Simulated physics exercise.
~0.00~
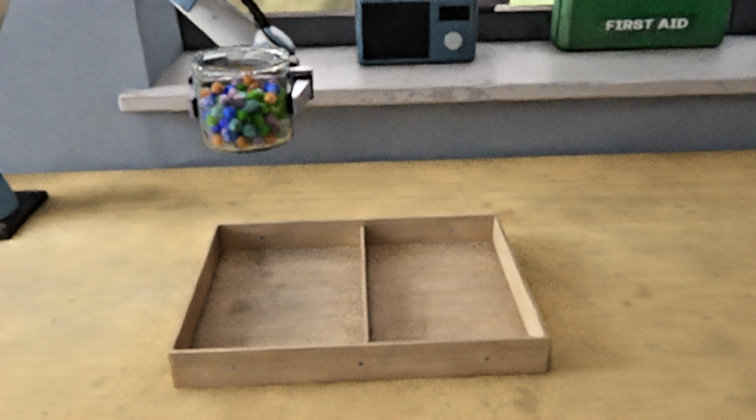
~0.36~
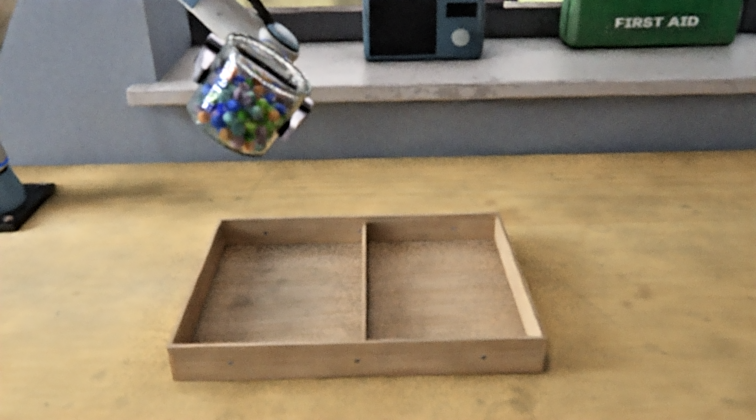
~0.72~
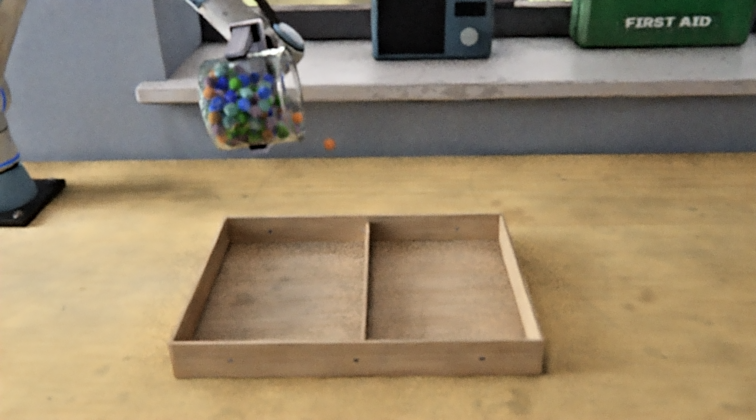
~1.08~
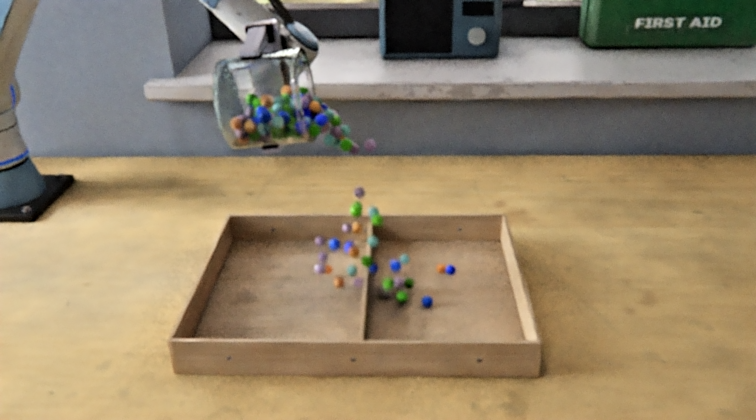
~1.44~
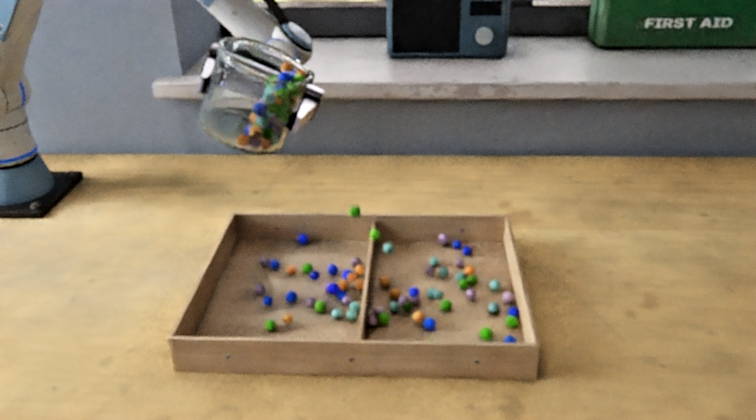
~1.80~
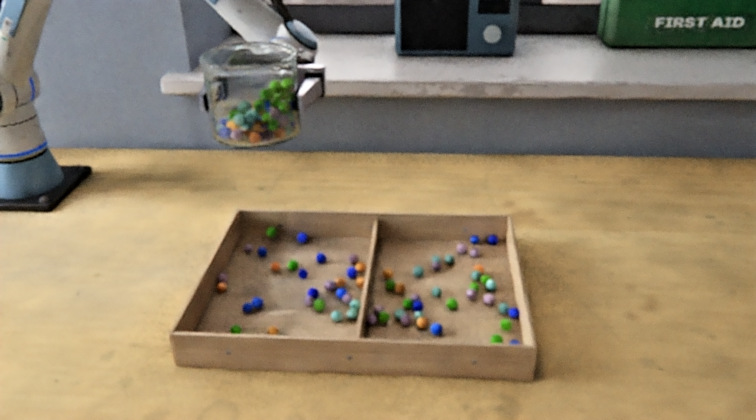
On a worn yellowish tabletop before a grey wall and a pale windowsill, seen from slightly above, sits a shallow wooden tray split in two by a crosspiece. A blue box and a green first aid case stand on the sill, and a robot arm at the left holds a clear jar of colourful little balls. The arm tips the jar rightward until it lies on its side, and balls stream down over the divider. They scatter into both halves as the jar swings back upright. It ends upright, still partly filled, above the speckled tray.
